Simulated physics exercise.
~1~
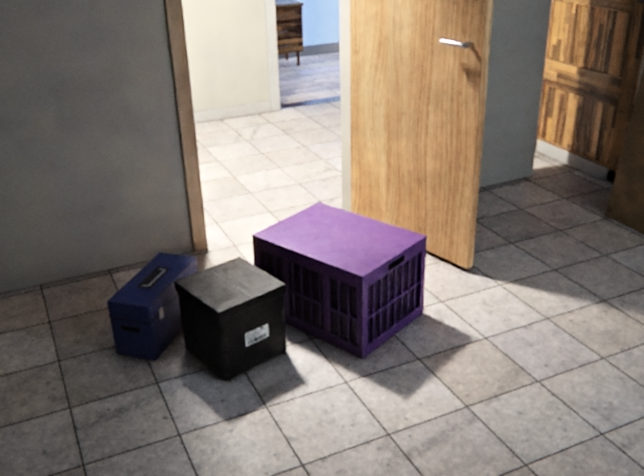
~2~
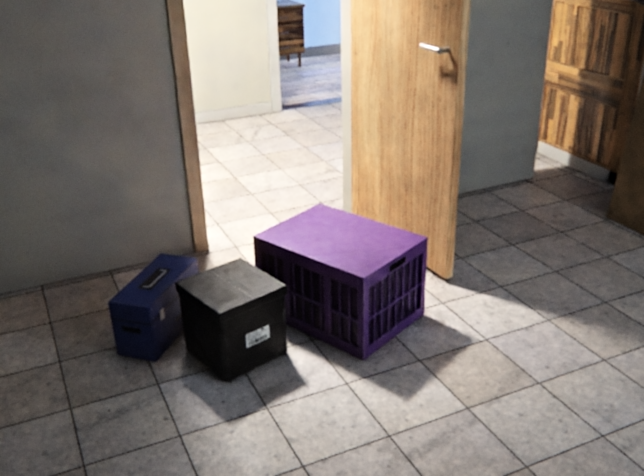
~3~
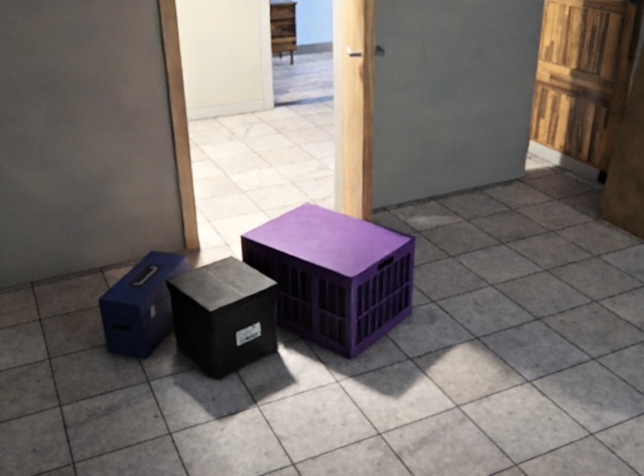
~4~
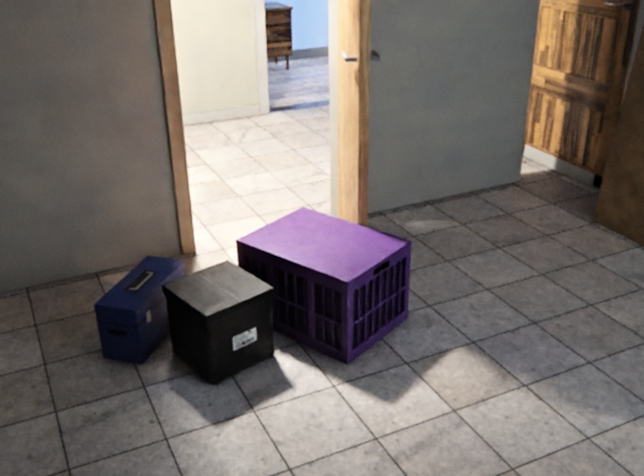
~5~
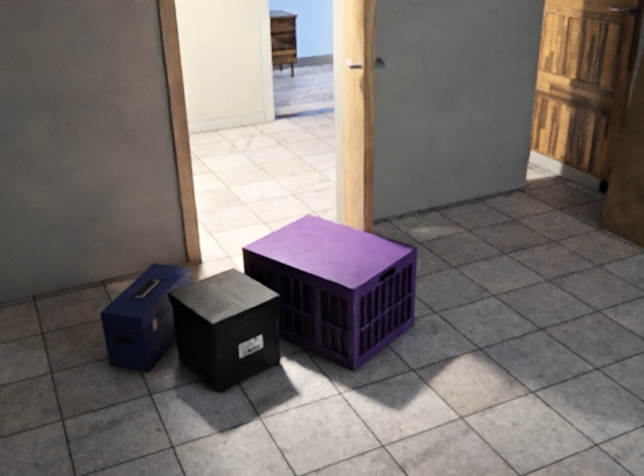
At the start, a wooden door stands wide open in a tiled room, with a blue toolbox, a black tote and a purple crate grouped on the floor by the doorway. The door swings inward toward the opening, its broad face narrowing from view, with nobody seen pushing it. It comes up to the purple crate, which shifts only slightly, if at all, while the toolbox and tote stay put. There the door stops, seen nearly edge-on. As the view sways gently, it stays jammed partly open, with all three items still sitting by the doorway.
